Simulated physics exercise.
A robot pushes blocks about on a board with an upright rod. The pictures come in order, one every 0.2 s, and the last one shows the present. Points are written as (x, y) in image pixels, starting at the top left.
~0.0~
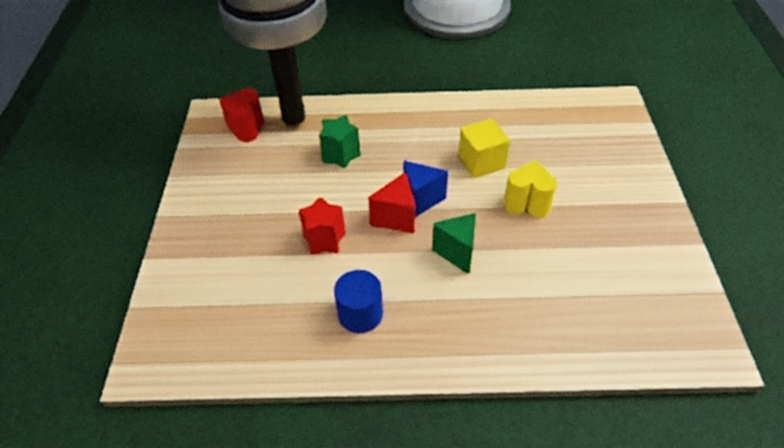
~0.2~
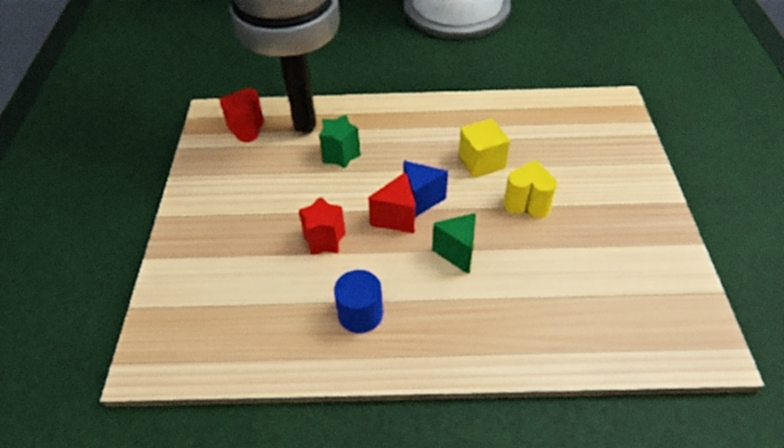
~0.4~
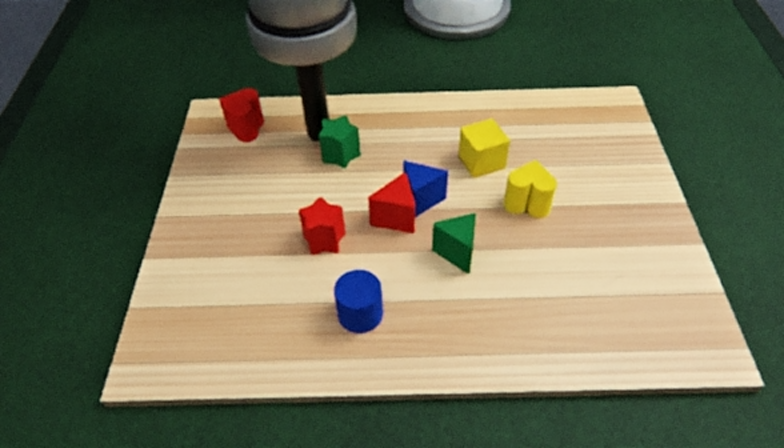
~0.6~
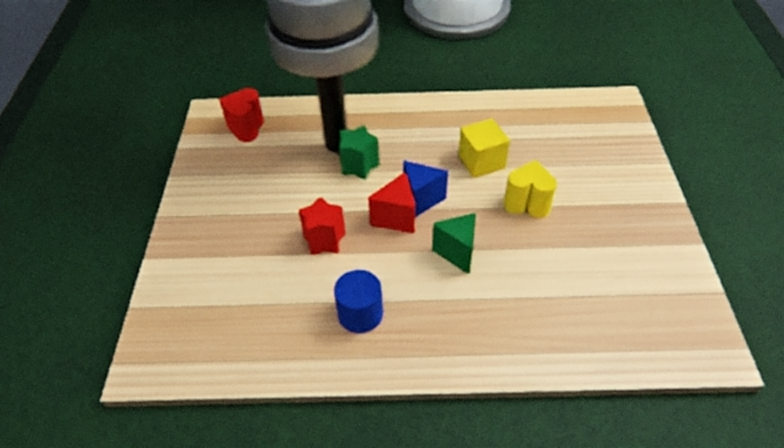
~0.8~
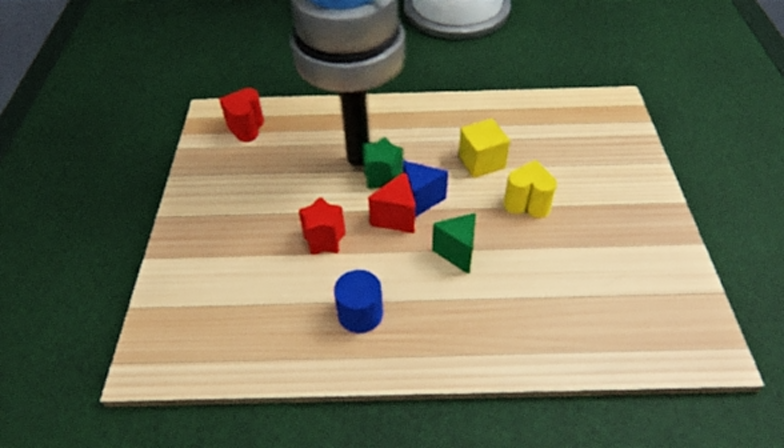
A dark upright rod on a robot moved right across the wooden board to the green star block, then pushed it right and slightly toward the viewer, close to the red and blue triangles.
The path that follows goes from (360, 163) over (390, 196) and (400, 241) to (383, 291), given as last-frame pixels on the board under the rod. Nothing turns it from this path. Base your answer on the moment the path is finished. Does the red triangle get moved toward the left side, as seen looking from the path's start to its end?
Short answer: Yes.
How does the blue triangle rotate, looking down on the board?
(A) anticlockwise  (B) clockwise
It's B.
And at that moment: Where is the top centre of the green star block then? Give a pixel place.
Answer: (426, 178).
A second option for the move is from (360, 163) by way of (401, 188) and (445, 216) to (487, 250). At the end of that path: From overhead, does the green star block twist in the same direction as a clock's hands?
I believe not.
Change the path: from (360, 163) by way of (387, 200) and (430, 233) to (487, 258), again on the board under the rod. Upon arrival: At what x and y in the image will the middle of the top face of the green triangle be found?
I'd say the green triangle ends with its top centre at (490, 256).
The first path, step by step. One third of the way, rod at (390, 192); green star block at (419, 171), turned 55° anticlockwise; red triangle at (404, 198), turned 45° clockwise; blue triangle at (451, 183), turned 40° clockwise.
Two thirds of the way, rod at (400, 237); green star block at (426, 178), turned 85° anticlockwise; red triangle at (420, 232); blue triangle at (460, 184), turned 35° clockwise; green triangle at (464, 229).
At the end, rod at (383, 286); green star block at (426, 178), turned 85° anticlockwise; red triangle at (425, 243), turned 25° anticlockwise; blue triangle at (460, 184), turned 35° clockwise; green triangle at (464, 229).
